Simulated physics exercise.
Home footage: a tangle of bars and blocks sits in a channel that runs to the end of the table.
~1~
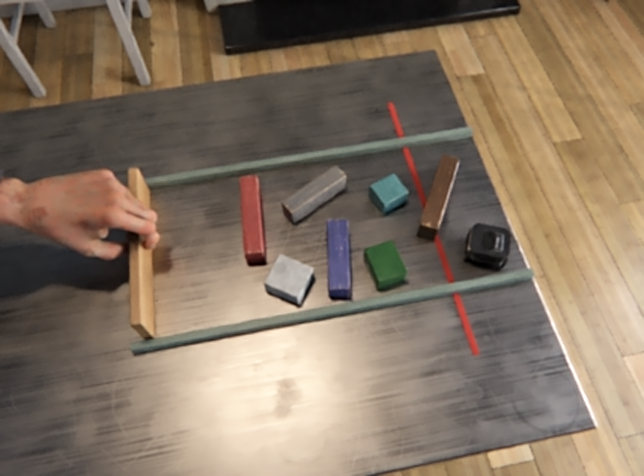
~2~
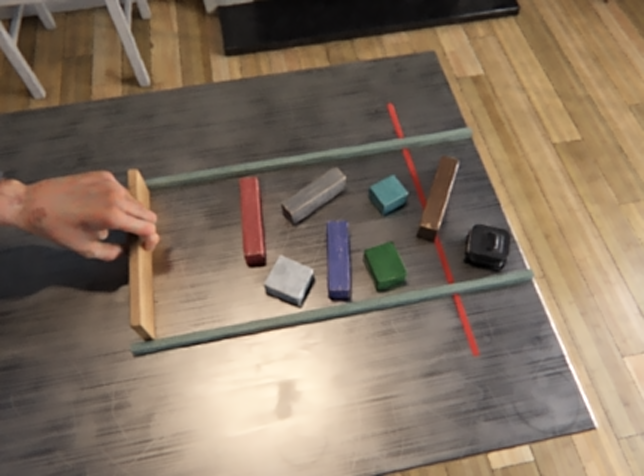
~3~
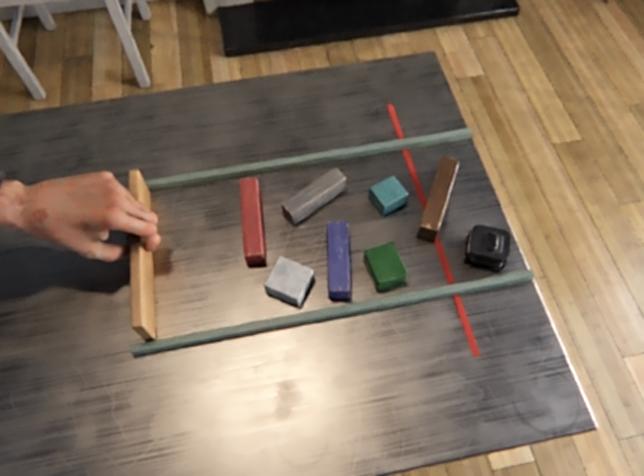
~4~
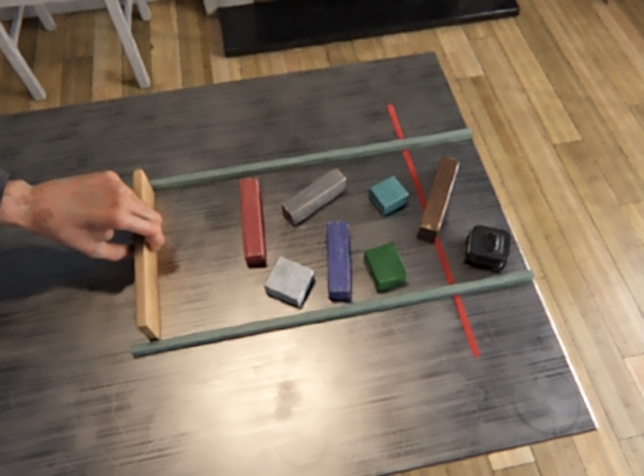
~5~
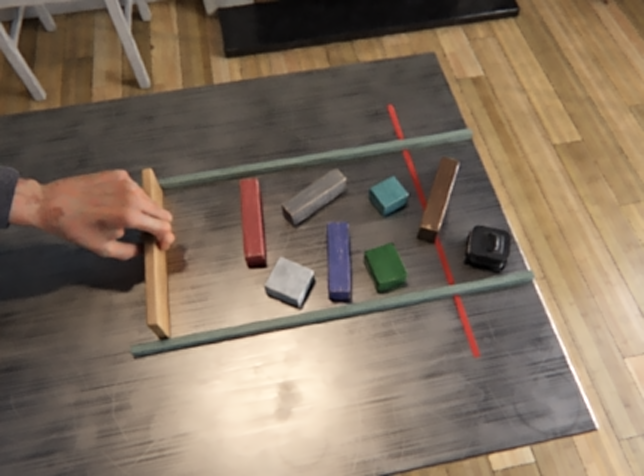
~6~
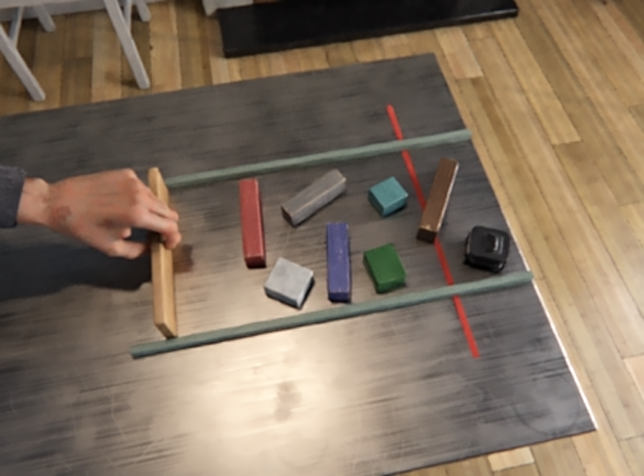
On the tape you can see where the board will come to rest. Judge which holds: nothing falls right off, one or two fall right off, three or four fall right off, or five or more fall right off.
Lost: One or two.
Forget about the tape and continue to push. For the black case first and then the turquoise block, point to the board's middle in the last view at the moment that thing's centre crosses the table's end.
I reckon its middle sits around (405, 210) and then around (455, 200).
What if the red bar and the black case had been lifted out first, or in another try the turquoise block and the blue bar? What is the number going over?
It would be 0 and 1.
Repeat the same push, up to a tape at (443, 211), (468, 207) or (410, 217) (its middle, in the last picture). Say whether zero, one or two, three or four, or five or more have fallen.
Going tape by tape, I get 3 or 4, then 5 or more, then one or two.
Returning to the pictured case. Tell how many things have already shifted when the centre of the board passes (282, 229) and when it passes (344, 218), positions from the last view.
Tally: First 4; then 6.
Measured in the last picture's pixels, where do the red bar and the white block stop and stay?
The red bar comes to rest at (431, 191), and the white block comes to rest at (458, 243).
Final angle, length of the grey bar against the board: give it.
Around 0 degrees.
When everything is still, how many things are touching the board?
Counting them up gives 2.
A little later, none off yet; black case at rest near (487, 249); brown bar at rest near (438, 199); turquoise block at rest near (387, 197).
Next, none off yet; black case shifted about its own width near (509, 241); brown bar shifted a little near (460, 194); turquoise block shifted well along near (434, 184).
When it is over, the number that fall off is one or two; down, black case.
